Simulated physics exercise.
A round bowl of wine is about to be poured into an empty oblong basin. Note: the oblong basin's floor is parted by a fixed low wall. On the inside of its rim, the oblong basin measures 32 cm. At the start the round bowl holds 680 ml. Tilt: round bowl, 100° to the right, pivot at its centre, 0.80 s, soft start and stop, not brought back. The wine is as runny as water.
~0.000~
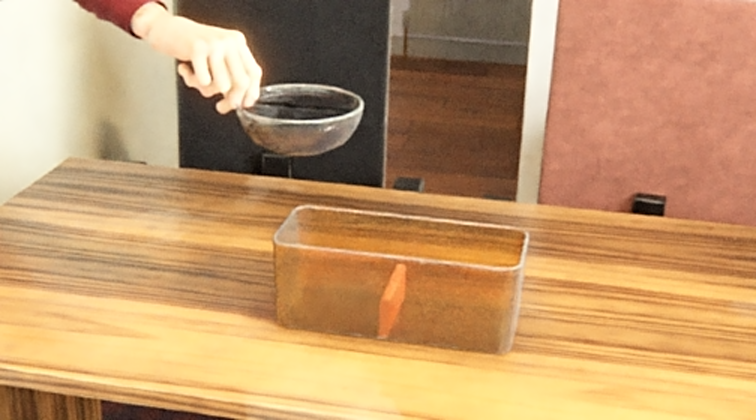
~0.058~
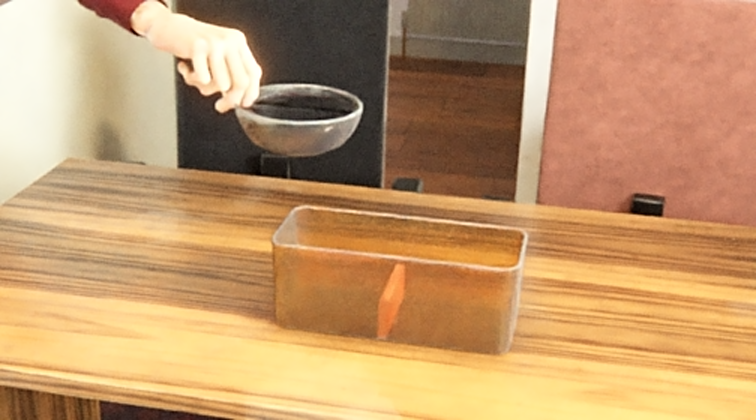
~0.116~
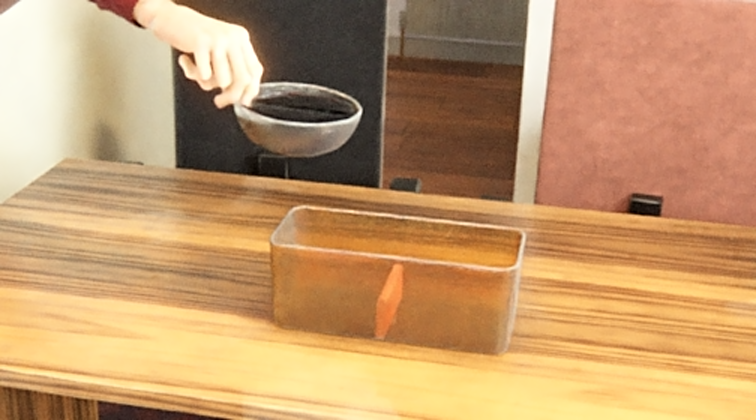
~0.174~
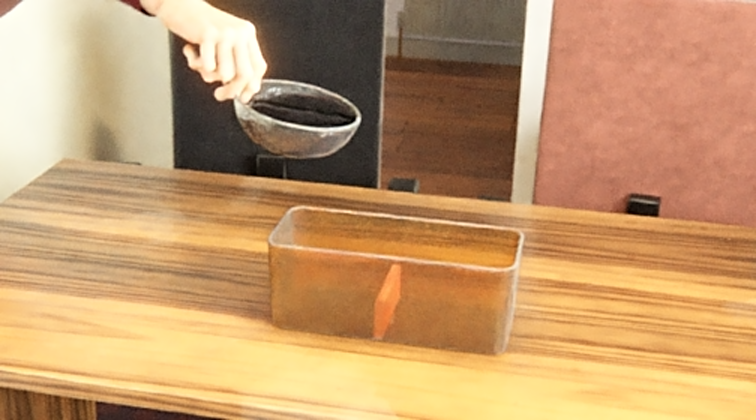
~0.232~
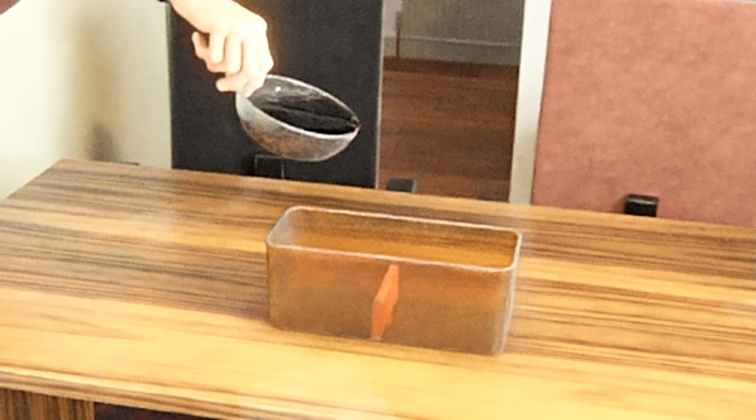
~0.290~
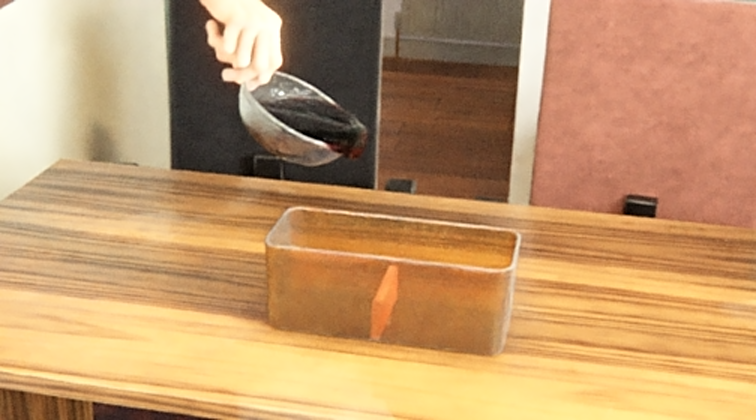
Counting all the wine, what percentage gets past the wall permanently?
The share past the wall is about 59 per cent.
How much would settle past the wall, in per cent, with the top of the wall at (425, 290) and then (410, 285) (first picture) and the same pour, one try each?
15 in a hundred, followed by 35 in a hundred.
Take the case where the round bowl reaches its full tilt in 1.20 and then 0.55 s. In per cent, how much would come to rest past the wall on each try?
It comes to 70 per cent, and then 50 per cent.
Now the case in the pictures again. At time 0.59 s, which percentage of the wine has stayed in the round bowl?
Still held: Roughly 9 % of the total.
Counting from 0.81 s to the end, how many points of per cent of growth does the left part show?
2 %.
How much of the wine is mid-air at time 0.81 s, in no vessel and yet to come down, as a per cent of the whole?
Some 2 per cent.
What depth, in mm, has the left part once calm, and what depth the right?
Left part: About 14 mm; right part: About 20 mm.
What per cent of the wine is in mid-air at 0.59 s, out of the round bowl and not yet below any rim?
34 %.
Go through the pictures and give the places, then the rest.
It leans 0°; its right rim is at (360, 110); the wine meets the walls at (244, 103) and (359, 113); the oblong basin's rim runs from (285, 224) to (524, 251); the wall's top is at (393, 284), in the first frame.
It leans 1°; its right rim is at (360, 111); the wine meets the walls at (244, 103) and (358, 115), in the second frame.
It leans 5°; its right rim is at (359, 116); the wine meets the walls at (242, 102) and (356, 117), in the third frame.
It leans 11°; its right rim is at (357, 123); the wine meets the walls at (243, 101) and (357, 119), in the fourth frame.
It leans 19°; its right rim is at (355, 132); the wine meets the walls at (244, 102) and (355, 124); 3 per cent is over the edge, in the fifth frame.
It leans 29°; its right rim is at (353, 143); the wine meets the walls at (248, 105) and (346, 130); 11 per cent is over the edge, in the sixth frame.
By 0.59 s the tilt is 84° and 9 per cent is still to pour, 10 is left of the wall and 46 right of it.
By 0.81 s the tilt is 100° and 0 per cent is still to pour, 36 is left of the wall and 59 right of it.
By 1.05 s the tilt is 100° and 0 per cent is still to pour, 38 is left of the wall and 59 right of it.
By 1.30 s the tilt is 100° and 0 per cent is still to pour, 38 is left of the wall and 59 right of it.
At rest 38 per cent lies left of the wall, 59 right of it and 4 outside.
